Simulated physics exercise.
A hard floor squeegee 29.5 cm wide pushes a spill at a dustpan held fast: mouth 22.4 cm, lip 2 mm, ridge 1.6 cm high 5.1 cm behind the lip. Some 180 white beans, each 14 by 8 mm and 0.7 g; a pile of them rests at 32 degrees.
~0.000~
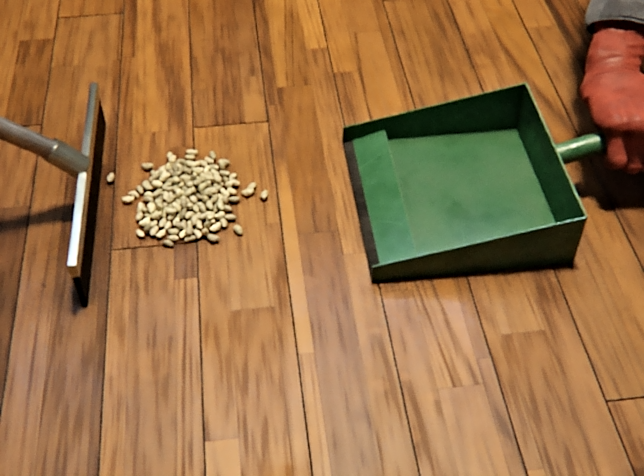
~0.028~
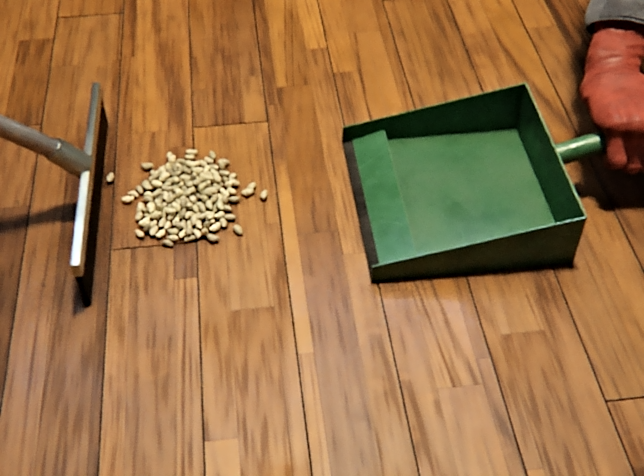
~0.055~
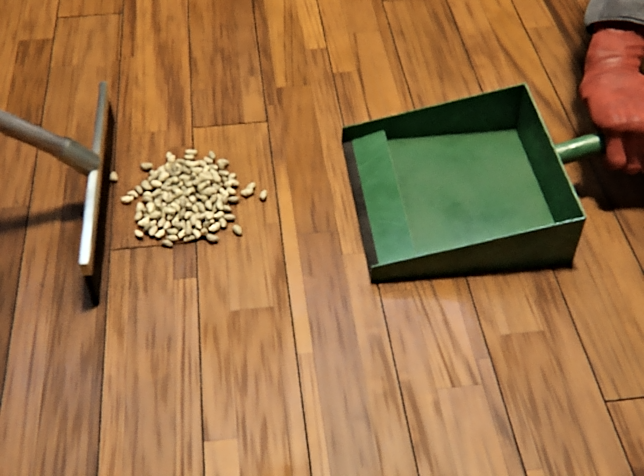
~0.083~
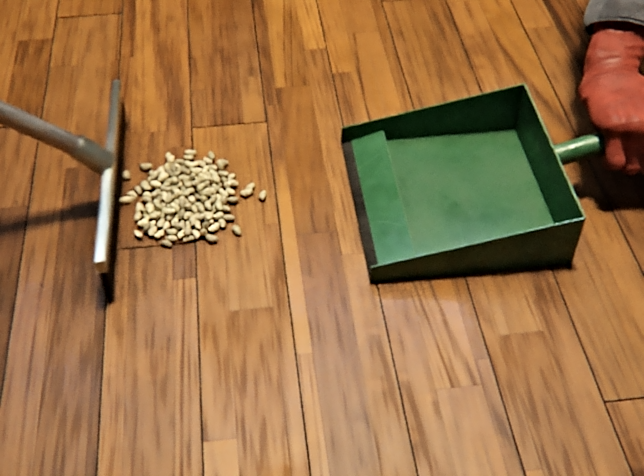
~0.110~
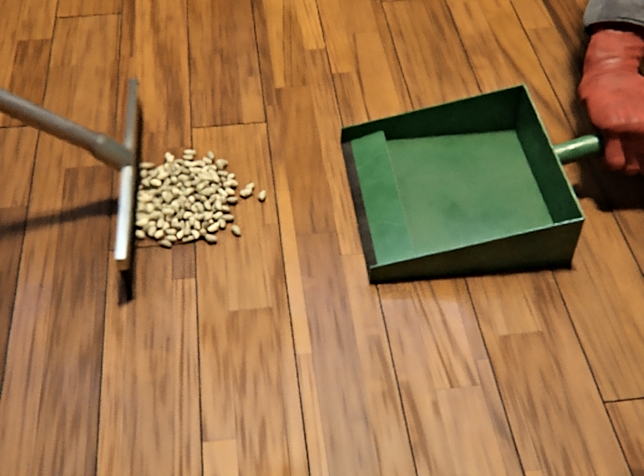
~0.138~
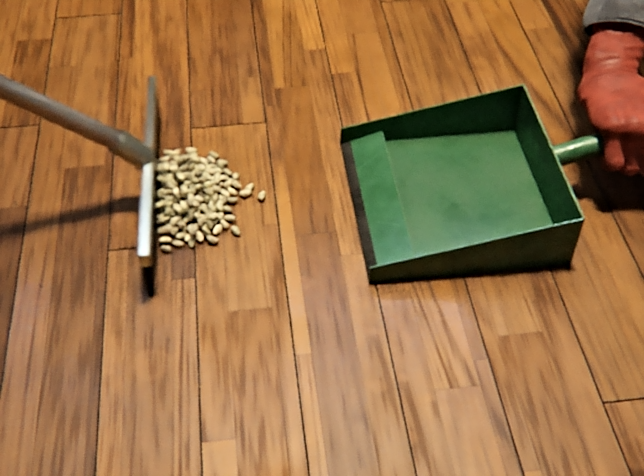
A squeegee slides right across the wooden floor and pushes into a pile of white beans.
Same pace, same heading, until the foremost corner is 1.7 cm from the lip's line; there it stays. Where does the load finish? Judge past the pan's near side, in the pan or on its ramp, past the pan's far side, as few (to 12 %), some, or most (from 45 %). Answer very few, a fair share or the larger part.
Near side: Very few, pan: The larger part, far side: A fair share.
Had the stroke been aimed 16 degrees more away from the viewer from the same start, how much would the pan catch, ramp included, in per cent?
It would be near 35 per cent.
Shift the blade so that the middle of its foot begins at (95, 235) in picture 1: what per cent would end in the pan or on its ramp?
About 55 per cent.
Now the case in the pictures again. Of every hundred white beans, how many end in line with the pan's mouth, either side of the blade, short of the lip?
Roughly 30 per cent.
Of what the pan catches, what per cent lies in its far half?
Some 70 per cent.
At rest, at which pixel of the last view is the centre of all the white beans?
Around (362, 177).
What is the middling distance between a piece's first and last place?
Roughly 22 cm.
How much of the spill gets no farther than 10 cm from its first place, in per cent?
About 0 per cent.
After 0.27 s, middle of the blade 12 cm from the lip; 0 % over the lip, far side 10 %, near side 0 %.
Then, at 0.36 s, middle of the blade 4 cm from the lip; 5 % over the lip, far side 15 %, near side 0 %.
After 0.59 s, middle of the blade 2 cm from the lip; 55 % over the lip, far side 15 %, near side 0 %.
By 2.2 s all is still; near side 0 %, pan 55 %, far side 15 %, in front of the lip or behind the blade 30 %.
